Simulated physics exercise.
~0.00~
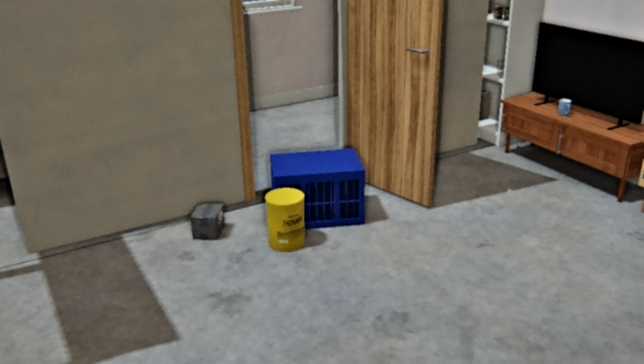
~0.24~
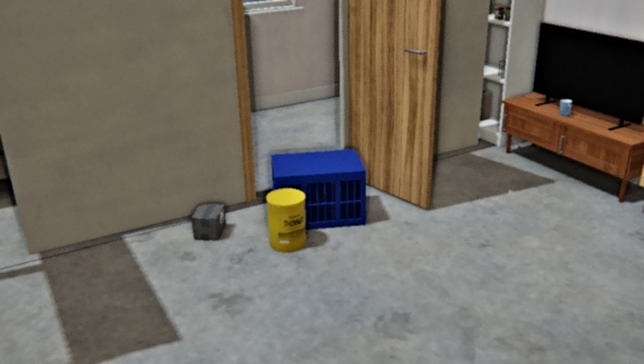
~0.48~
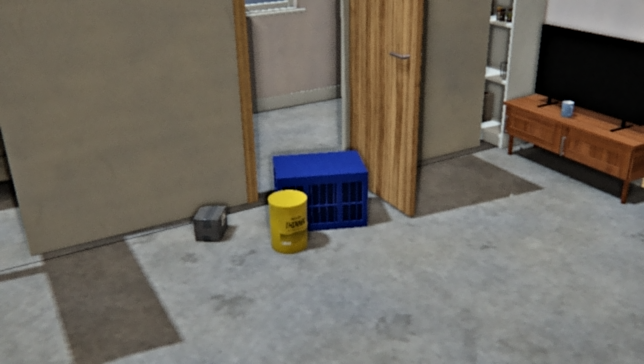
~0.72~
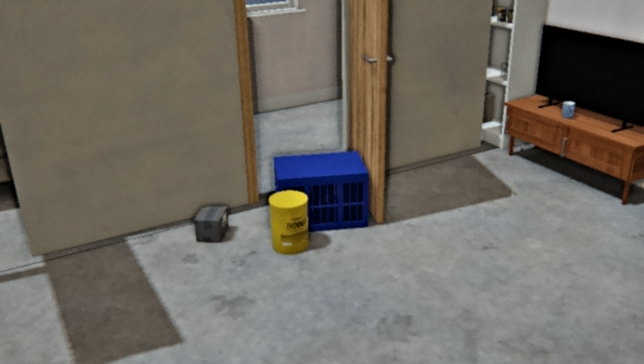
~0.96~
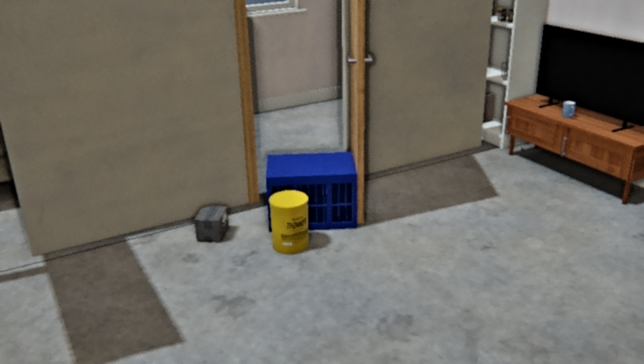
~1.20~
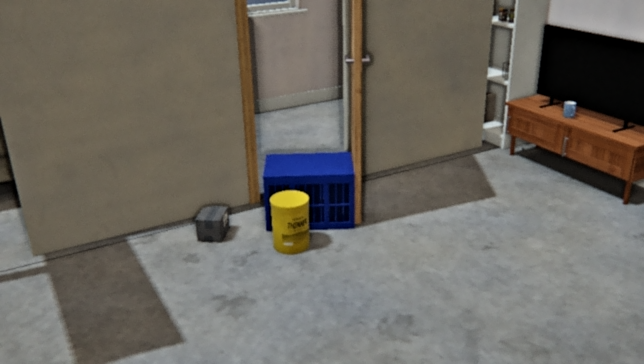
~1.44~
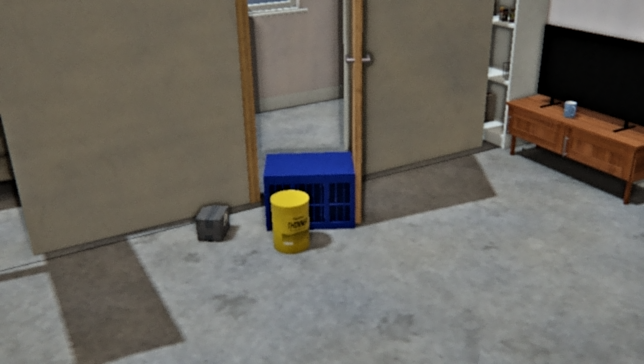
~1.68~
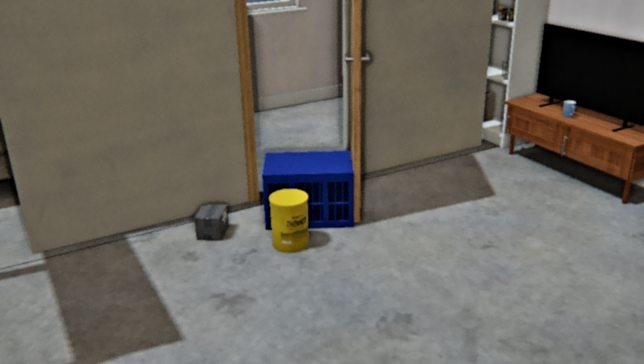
At the start, a wooden door stands wide open beside a doorway, with a blue chest in front of the opening, a yellow pail before it and a small grey parcel to the left. The view sways slightly as the door begins to swing leftward toward the chest. It turns until it is seen nearly edge-on, and the chest shifts slightly to the left. The door then stops against the chest's right side, well short of closing. At the end, the door remains partly open, with the chest still in the doorway and the pail and parcel where they were.
